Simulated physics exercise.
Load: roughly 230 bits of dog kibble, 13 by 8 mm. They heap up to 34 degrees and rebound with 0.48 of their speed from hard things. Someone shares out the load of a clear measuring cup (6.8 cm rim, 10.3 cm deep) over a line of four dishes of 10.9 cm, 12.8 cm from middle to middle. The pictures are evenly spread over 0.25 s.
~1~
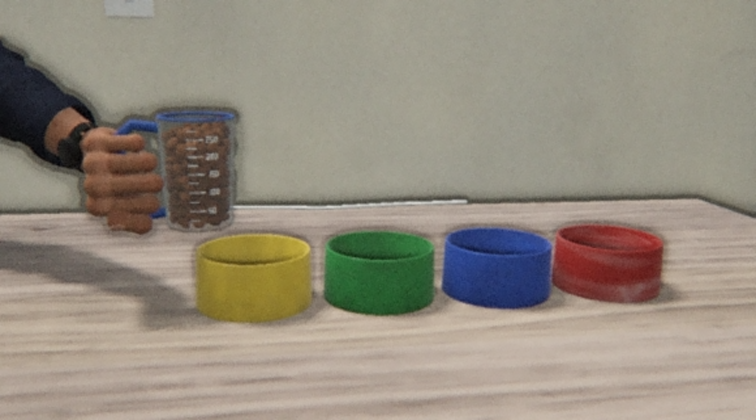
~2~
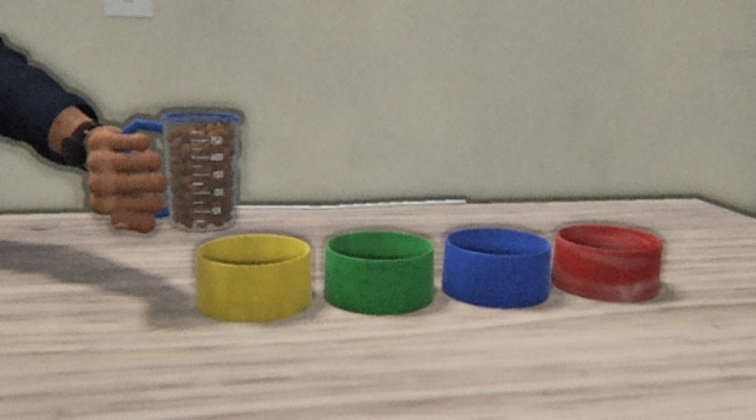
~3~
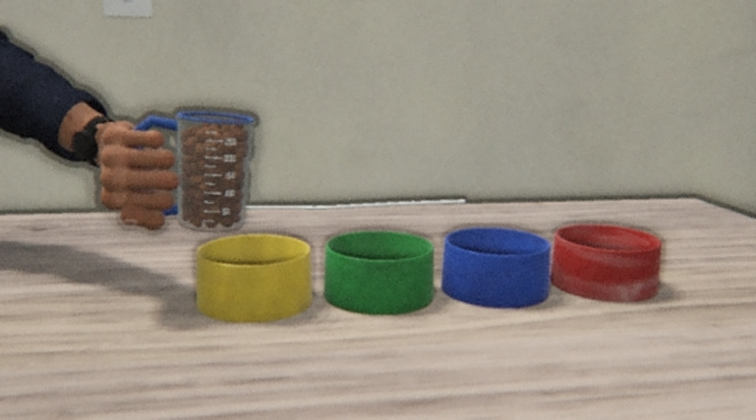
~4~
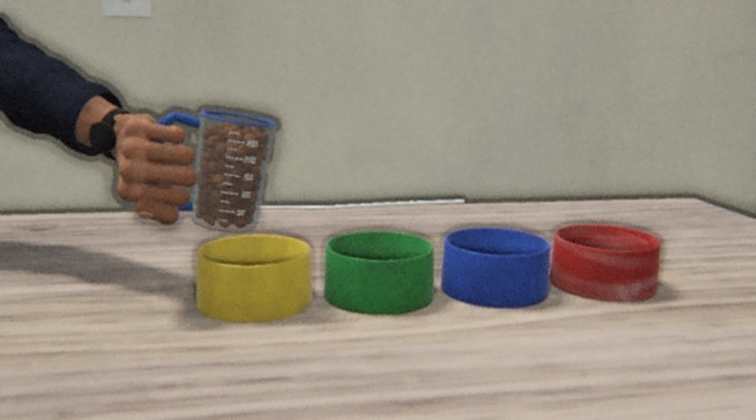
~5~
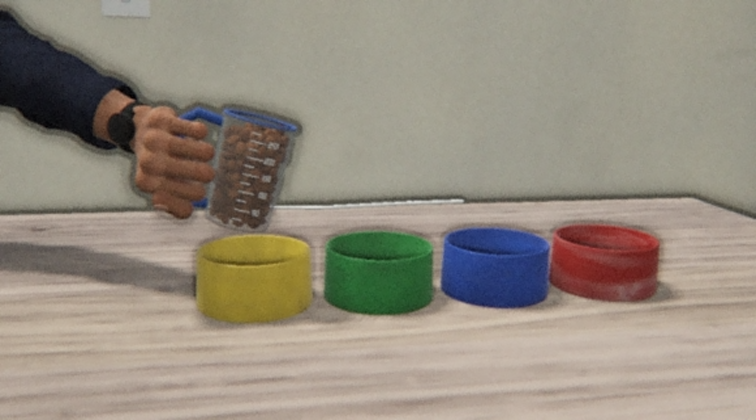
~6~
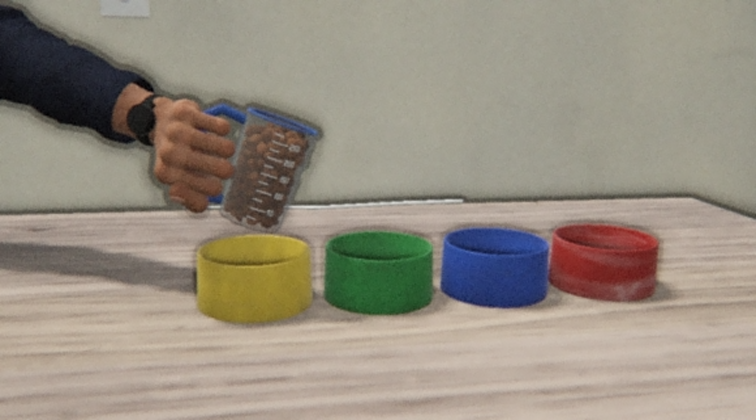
The footage shows a hand holding a clear measuring cup of brown kibble by its blue handle, moving it slowly right above a yellow dish and gradually tilting it rightward, while green, blue and red dishes sit still alongside.
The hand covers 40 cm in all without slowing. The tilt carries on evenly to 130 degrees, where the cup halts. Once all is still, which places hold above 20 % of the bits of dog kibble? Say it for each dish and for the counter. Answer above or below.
Red above, blue below, green below, yellow below, counter below.
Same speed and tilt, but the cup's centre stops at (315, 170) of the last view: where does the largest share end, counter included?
Most goes to: Green.
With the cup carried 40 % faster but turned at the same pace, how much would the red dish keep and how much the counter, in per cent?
In that case red 80, counter 20.
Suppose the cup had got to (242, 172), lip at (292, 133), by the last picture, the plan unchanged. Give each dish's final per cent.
Red 0, blue 80, green 0, yellow 0.
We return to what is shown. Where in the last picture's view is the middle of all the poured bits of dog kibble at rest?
At about (610, 263).
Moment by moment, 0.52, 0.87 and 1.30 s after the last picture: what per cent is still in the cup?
About 100, 85, 0.
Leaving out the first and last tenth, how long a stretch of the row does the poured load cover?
Roughly 6 cm.
Then, 0.52 s after the last picture, tilt 72 degrees; cup holds 100 %.
Then, 0.87 s after the last picture, tilt 107 degrees; cup holds 85 %, red 10 %.
Then, 1.30 s after the last picture, tilt 130 degrees; cup holds 0 %, red 95 %.
In the end, red 95 %, blue 0 %, green 0 %, yellow 0 %, counter 0 %.
